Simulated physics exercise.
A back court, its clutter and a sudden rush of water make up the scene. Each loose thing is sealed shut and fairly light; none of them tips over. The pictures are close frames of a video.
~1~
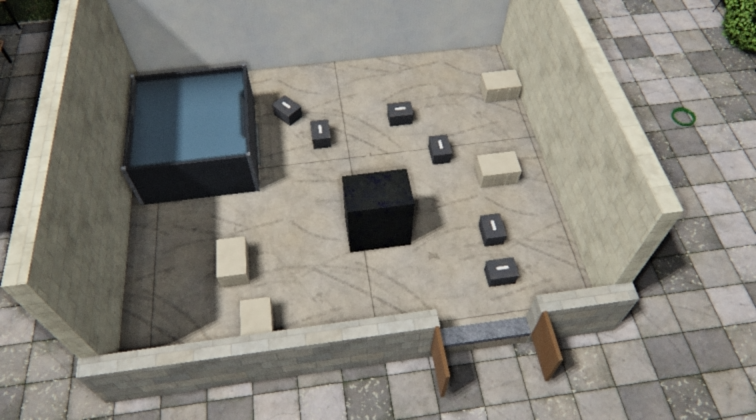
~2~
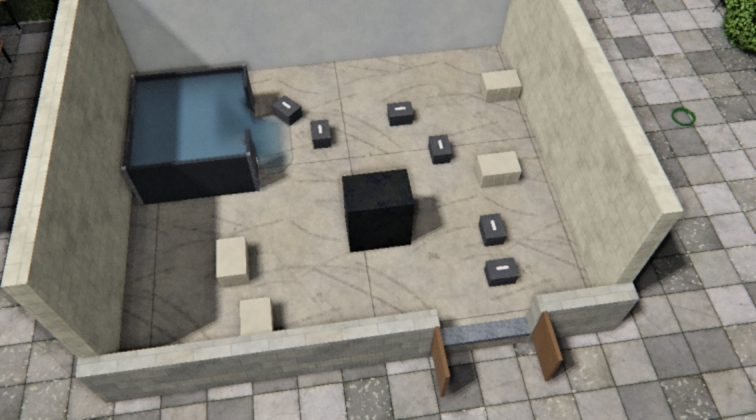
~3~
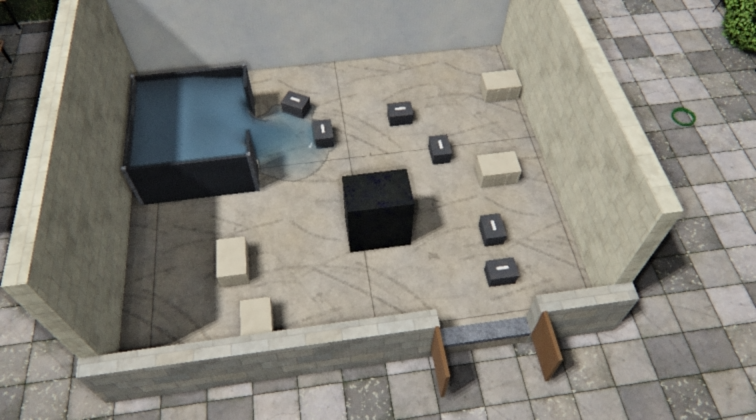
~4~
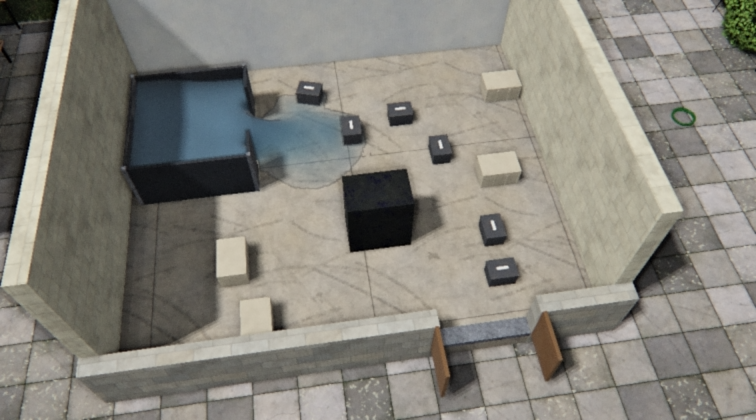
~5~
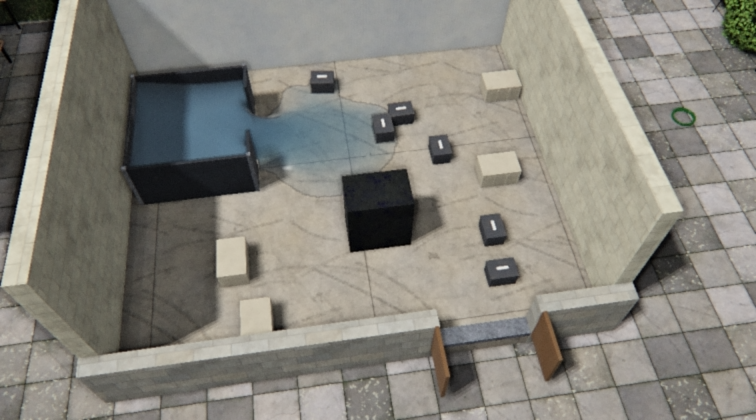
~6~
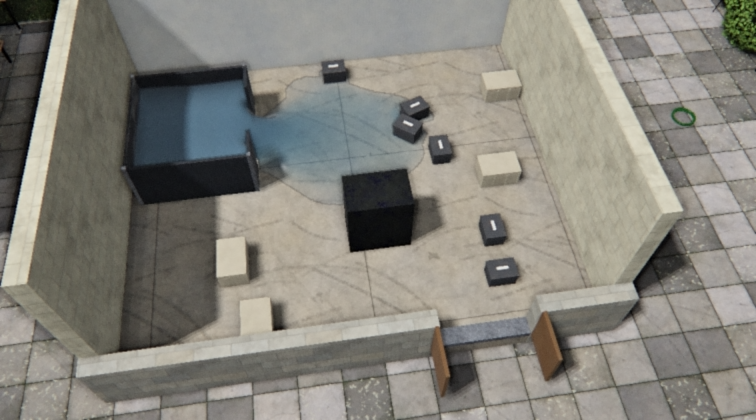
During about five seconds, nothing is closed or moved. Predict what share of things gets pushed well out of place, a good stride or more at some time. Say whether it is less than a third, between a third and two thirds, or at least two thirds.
Two thirds plus.
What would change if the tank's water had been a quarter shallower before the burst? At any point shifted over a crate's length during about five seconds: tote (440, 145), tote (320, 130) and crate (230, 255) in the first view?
Note, listed order: Covered it / covered it / didn't cover it.
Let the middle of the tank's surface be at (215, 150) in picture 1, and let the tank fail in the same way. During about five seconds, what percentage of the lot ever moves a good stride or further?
Some 70 per cent, I'd say.
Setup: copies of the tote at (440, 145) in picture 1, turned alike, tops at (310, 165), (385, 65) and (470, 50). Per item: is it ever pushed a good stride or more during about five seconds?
So, in order, the copies go a long way, a long way, a long way.
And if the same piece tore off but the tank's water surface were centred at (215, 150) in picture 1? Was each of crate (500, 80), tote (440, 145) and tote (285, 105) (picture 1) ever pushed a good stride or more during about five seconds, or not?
Well, the first one got driven a long way, the second got driven a long way, and the third didn't get far.
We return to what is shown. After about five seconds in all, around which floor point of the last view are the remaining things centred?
Their centre sits close to (427, 230) on the floor of the last picture.
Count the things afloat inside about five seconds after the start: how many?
Total: 6.
A moment on, 4 of 10 are well off their spots; 0 afloat.
Next, 6 of 10 are well off their spots; 6 afloat.
Later, 7 of 10 are well off their spots; 7 afloat.
In the end, 8 of 10 are well off their spots, and 8 have been at some point; 6 afloat.
